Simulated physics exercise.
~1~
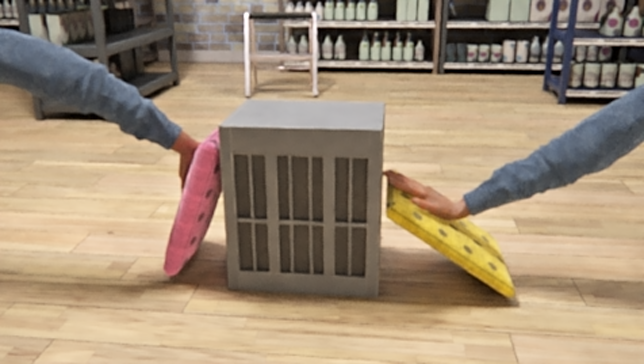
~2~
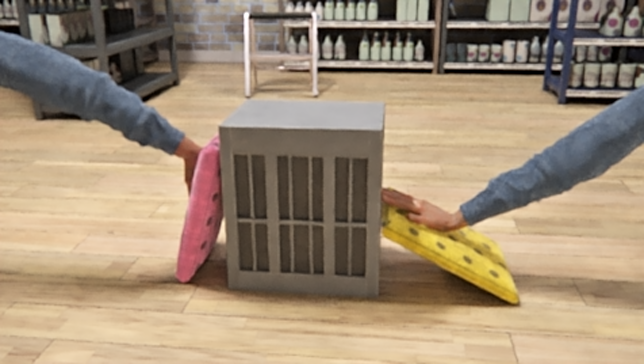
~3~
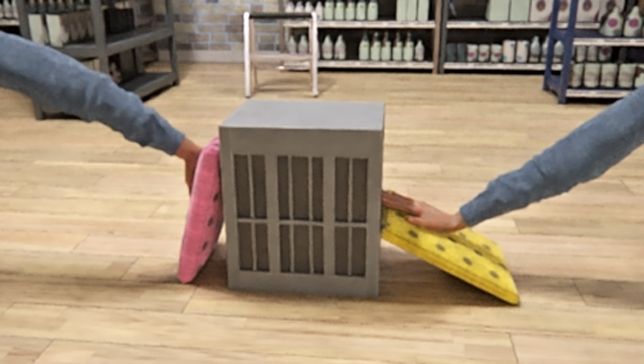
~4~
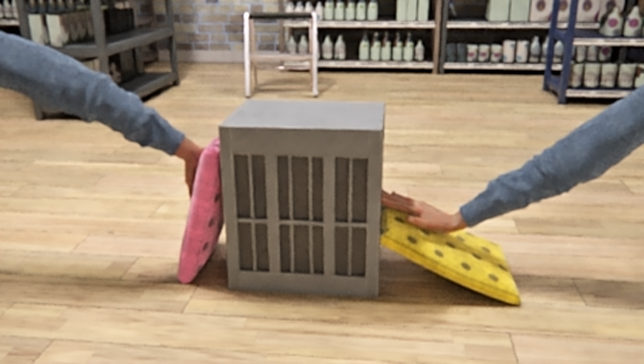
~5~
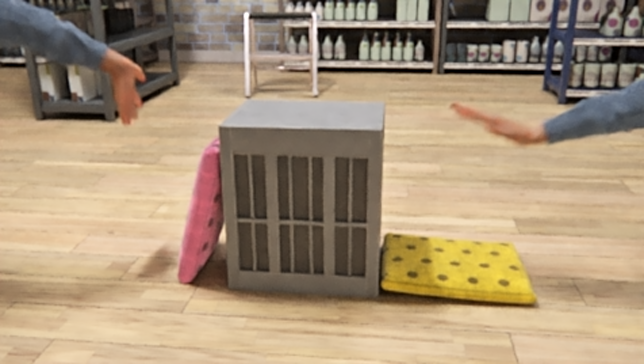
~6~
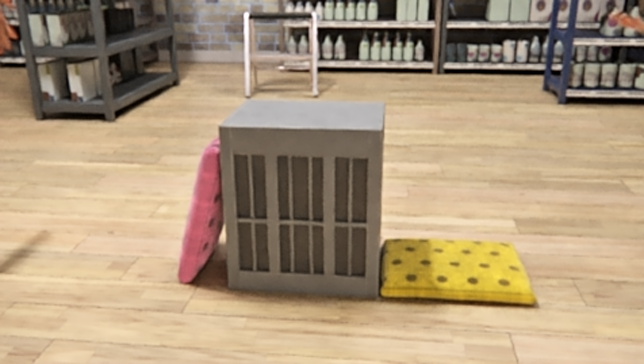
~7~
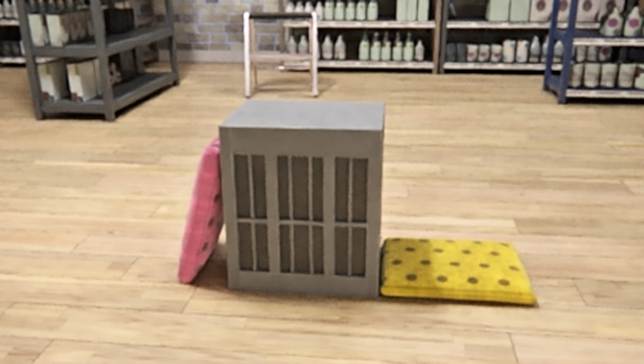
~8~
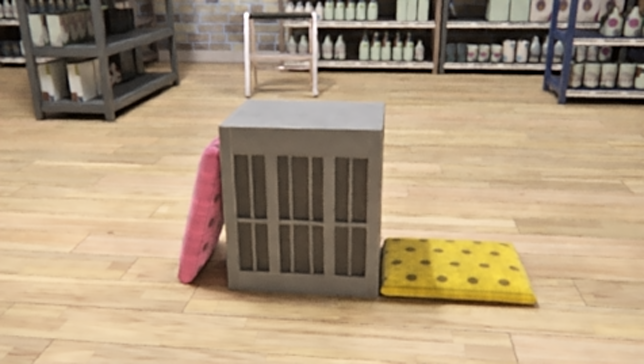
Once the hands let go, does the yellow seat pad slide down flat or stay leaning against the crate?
The yellow seat pad slides down and ends up flat on the floor, while the pink pillow keeps leaning against the crate.
Two hands pressed a pink pillow and a yellow seat pad against opposite sides of a grey crate on a bare floor, then let go and pulled away. The yellow pad slipped down flat on the right, while the pink pillow stayed leaning.
